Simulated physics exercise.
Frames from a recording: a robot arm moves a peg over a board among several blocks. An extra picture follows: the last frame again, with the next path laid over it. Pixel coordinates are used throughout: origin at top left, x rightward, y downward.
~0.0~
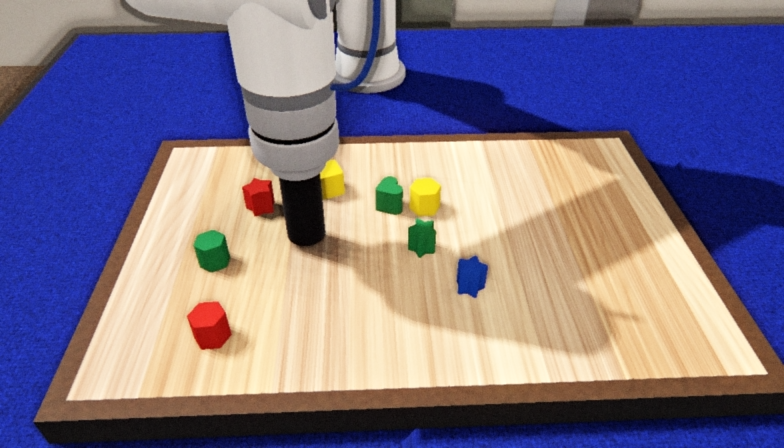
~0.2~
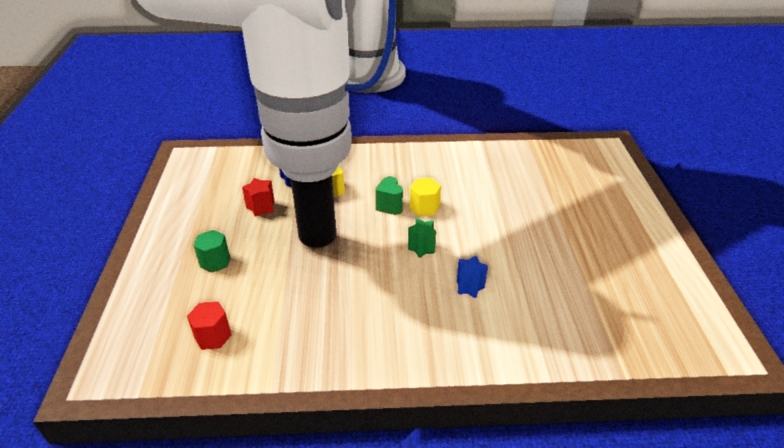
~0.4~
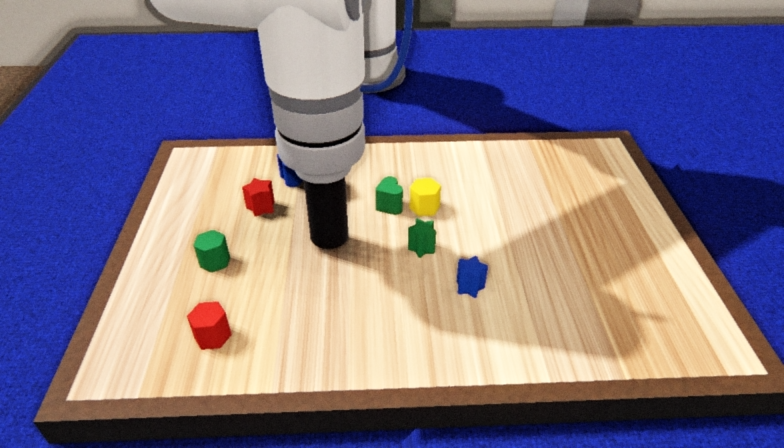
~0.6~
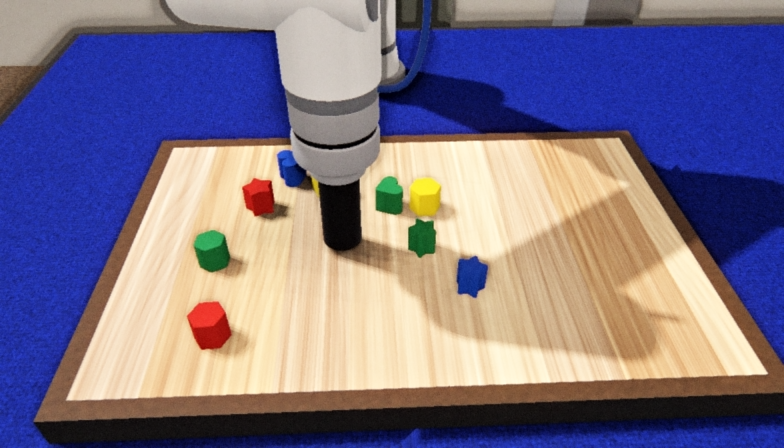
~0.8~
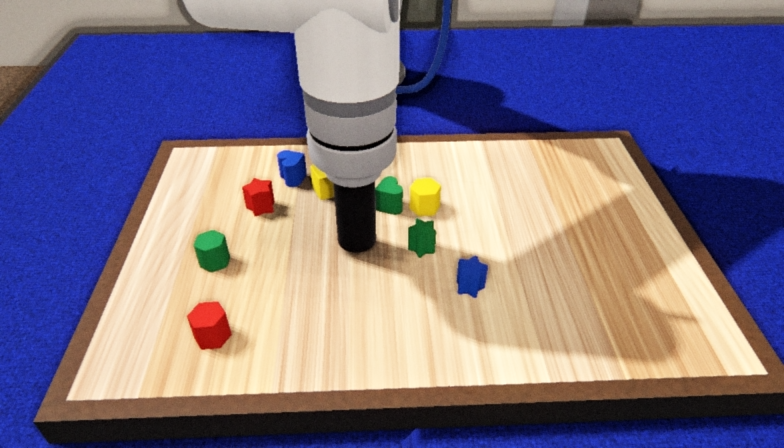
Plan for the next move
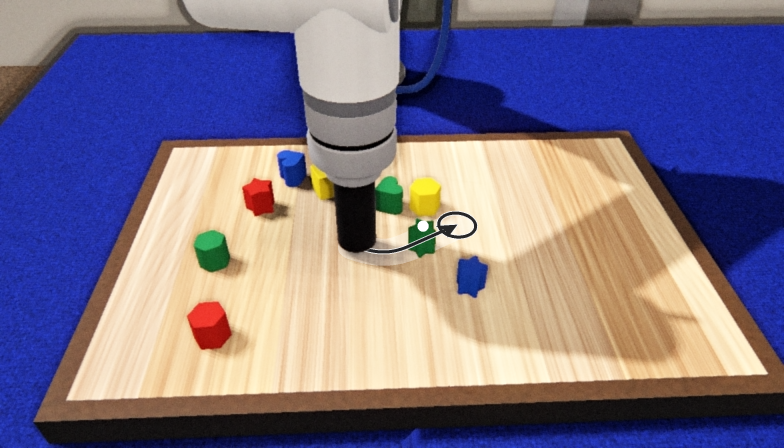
A white robot arm with a black peg at its tip moves slowly to the right over a pale wooden board on a blue cloth, seen from above and in front by a still camera. Small red, green, yellow and blue blocks lie around it, with green and blue star shapes to its right. The peg slides a short way, uncovering a blue block behind, and every block stays put.
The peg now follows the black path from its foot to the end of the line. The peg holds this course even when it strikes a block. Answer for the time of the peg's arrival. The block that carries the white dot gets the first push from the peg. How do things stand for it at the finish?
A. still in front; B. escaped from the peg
The answer is B.
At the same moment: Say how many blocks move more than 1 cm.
1.
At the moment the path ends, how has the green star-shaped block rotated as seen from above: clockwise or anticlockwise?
Its spin: Clockwise.
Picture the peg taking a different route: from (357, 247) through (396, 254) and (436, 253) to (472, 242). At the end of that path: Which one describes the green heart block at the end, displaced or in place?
It will remain on its spot.
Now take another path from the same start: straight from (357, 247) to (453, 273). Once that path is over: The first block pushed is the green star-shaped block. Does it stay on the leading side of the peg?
The green star-shaped block slips off.
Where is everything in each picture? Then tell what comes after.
The first frame shows lower end of the peg (307, 234), tops of blocks, green star-shaped block (423, 226), yellow hexagon (426, 186).
The second frame shows peg (318, 235), blocks as before.
The third frame shows peg (330, 237), blocks as before.
The fourth frame shows peg (343, 238), blocks as before.
The fifth frame shows peg (357, 240), green star-shaped block (423, 226), yellow hexagon (426, 186).
The drawn path runs from (357, 247) by way of (394, 251) and (427, 238) to (457, 225); the dot is on the green star-shaped block.
The first path, step by step. One third of the way, peg (395, 244); green star-shaped block (429, 226).
Two thirds of the way, peg (429, 231); green star-shaped block (459, 223), turned 60° clockwise.
At the end, peg (458, 218); green star-shaped block (473, 222), turned 105° clockwise; yellow hexagon not moved.
